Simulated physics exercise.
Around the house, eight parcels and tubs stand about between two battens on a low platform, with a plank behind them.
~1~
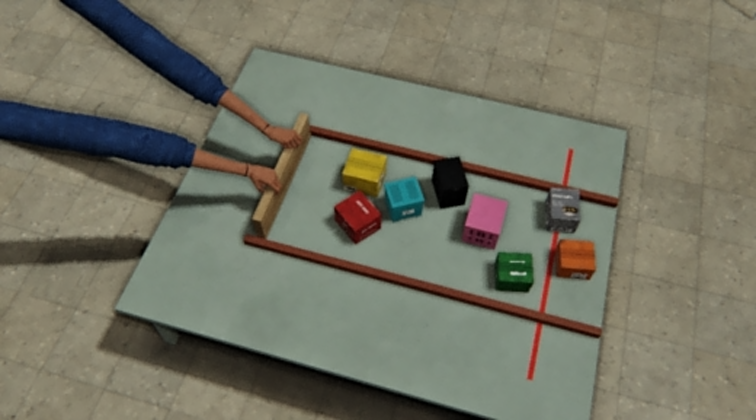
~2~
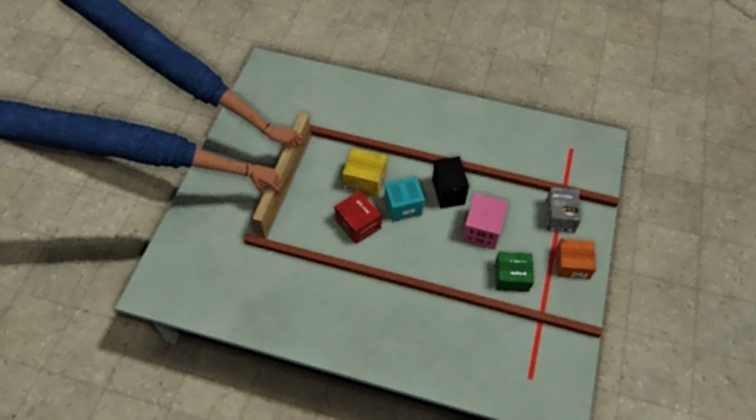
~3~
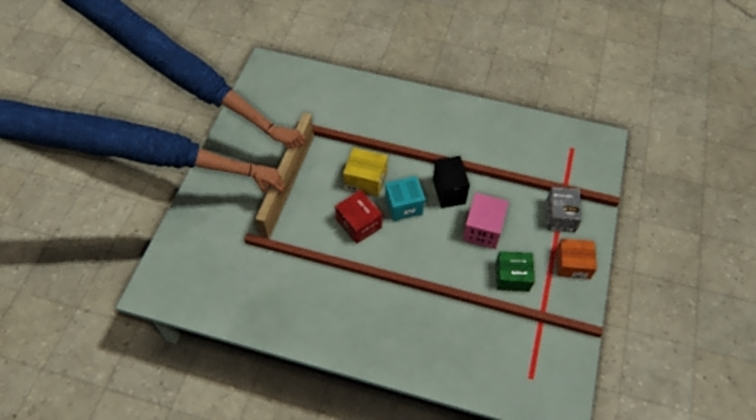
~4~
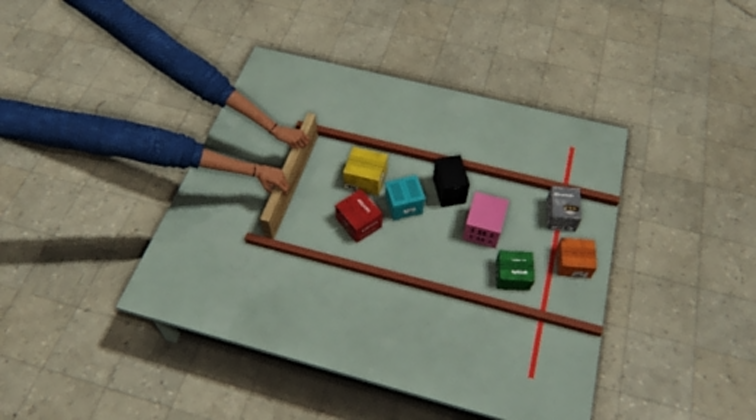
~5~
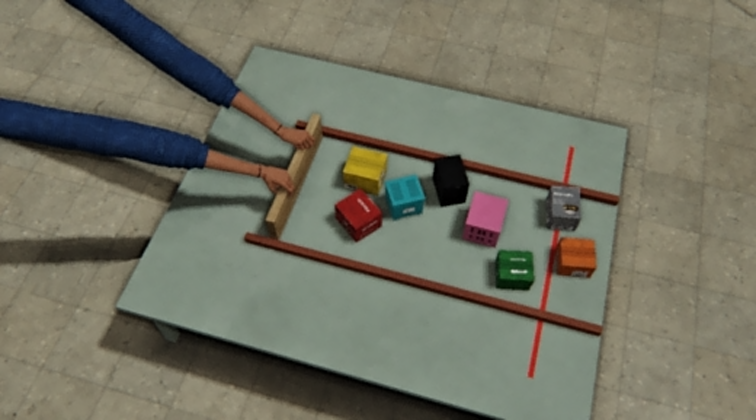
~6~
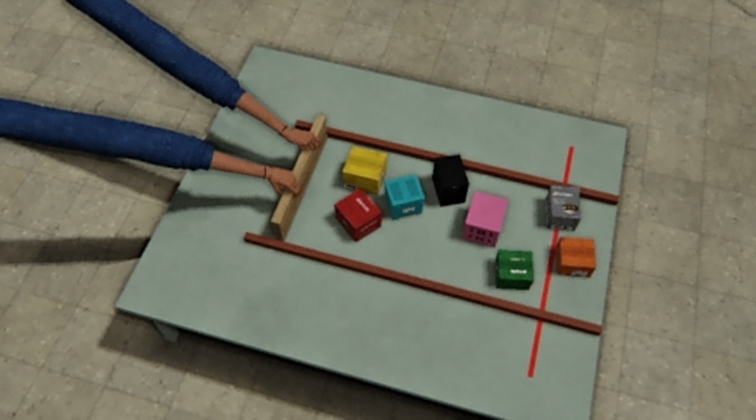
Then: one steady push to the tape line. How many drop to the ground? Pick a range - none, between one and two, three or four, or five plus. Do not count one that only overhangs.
Range: Three or four.
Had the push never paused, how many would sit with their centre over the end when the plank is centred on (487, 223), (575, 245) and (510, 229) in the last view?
0, 6 and 1.
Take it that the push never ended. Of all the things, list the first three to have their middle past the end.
Order noted: Orange parcel, grey box, pink crate.
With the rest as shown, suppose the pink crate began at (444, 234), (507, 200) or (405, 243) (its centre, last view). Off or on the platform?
Taking the places in order, it keeps its place, then falls away, then keeps its place.
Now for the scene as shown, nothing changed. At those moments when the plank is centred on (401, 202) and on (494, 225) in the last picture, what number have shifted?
Tally at point one: 5; at point two: 8.
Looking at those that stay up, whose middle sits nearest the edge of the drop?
That's the black crate.
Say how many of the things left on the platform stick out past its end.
Overhang count: 2.
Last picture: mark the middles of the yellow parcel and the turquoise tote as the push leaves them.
The yellow parcel at (579, 223), the turquoise tote at (598, 257).
A little later, none off yet; orange parcel at rest near (575, 257); grey box at rest near (563, 208); green parcel at rest near (514, 270).
Next, none off yet; orange parcel shifted a little near (583, 258); grey box shifted a little near (570, 208); green parcel shifted a little near (523, 273).
When it is over, the number that fall off is three or four; down, pink crate, green parcel, grey box and orange parcel.
